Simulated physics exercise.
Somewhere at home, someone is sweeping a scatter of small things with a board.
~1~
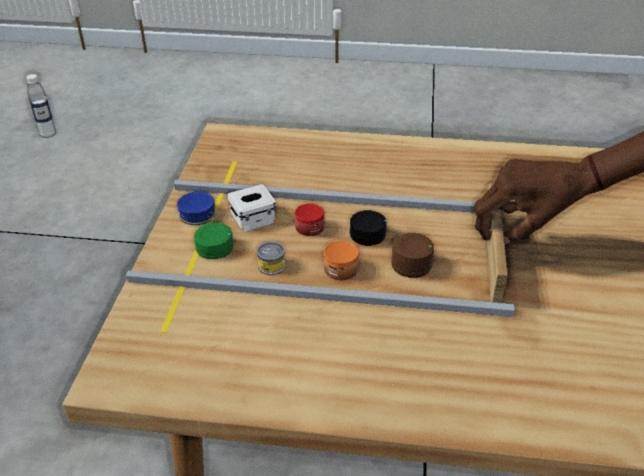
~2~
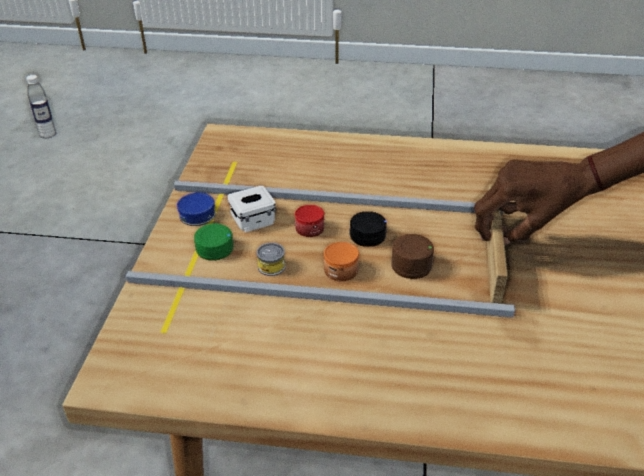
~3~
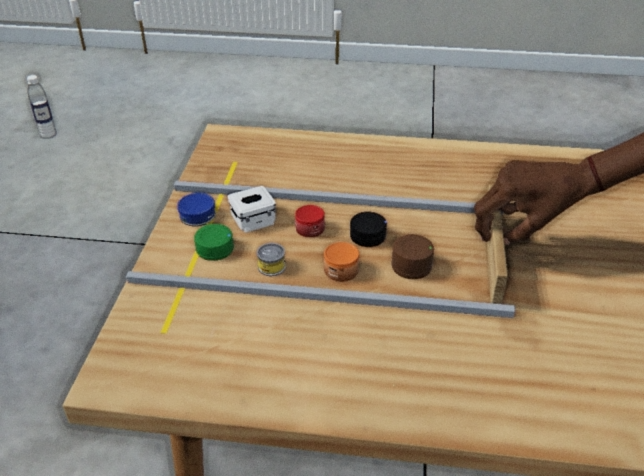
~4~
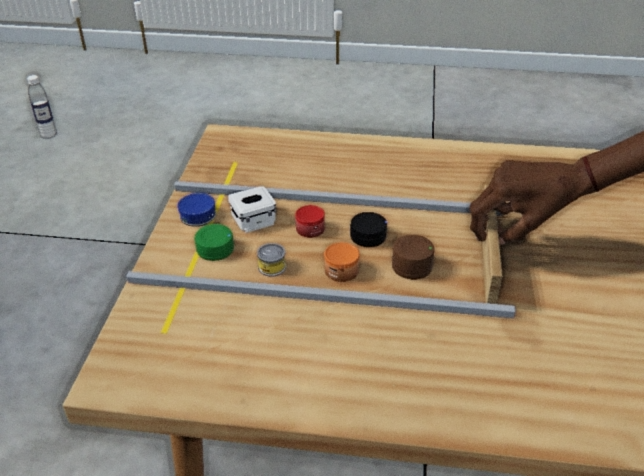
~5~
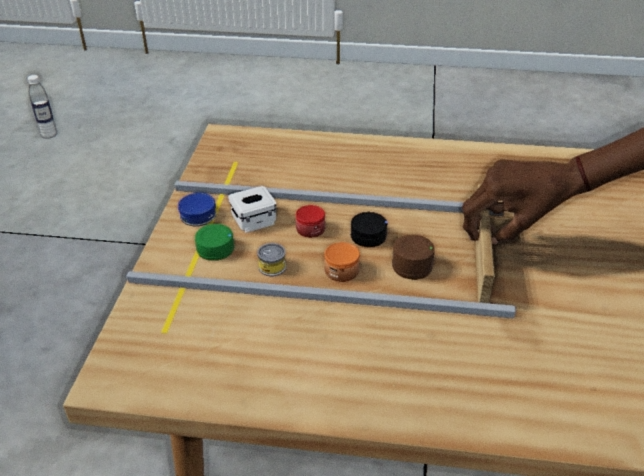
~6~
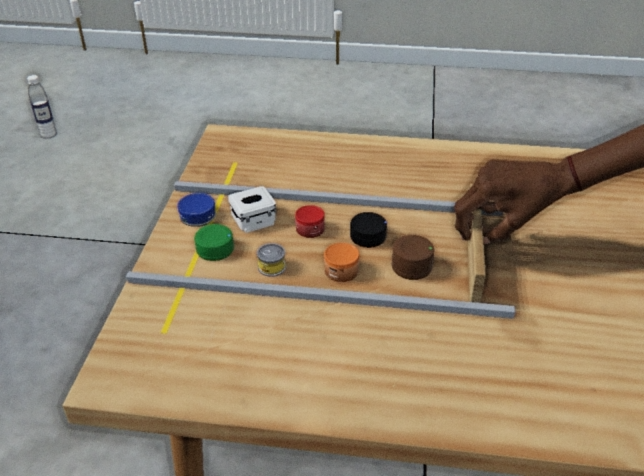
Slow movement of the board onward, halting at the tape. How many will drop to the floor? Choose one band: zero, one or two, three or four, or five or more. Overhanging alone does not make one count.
One or two.
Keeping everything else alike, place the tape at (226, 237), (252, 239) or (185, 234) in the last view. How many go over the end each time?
Counts per try, in order: 0 / 0 / 4.
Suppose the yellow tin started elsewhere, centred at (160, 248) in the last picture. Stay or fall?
Drops.
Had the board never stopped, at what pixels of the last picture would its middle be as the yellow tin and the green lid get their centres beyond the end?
The middle is at (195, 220) when it's the yellow tin, and at (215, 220) when it's the green lid.
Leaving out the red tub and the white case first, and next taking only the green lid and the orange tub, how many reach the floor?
Tally per try: 0 / 1.
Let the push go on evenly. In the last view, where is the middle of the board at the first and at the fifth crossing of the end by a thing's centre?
Its middle is near (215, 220) and then near (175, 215).
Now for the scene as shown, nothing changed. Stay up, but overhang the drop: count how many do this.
2, I think.
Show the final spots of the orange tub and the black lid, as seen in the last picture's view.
You'll find the orange tub at roughly (172, 261) and the black lid at roughly (192, 217).
Soon after, none off yet; blue tin at rest near (197, 210); green lid at rest near (214, 242); white case at rest near (253, 209).
After that, none off yet; blue tin at rest near (192, 210); green lid at rest near (214, 242); white case displaced about its own width near (231, 201).
In the end, the number that fall off is one or two; gone, green lid and blue tin.
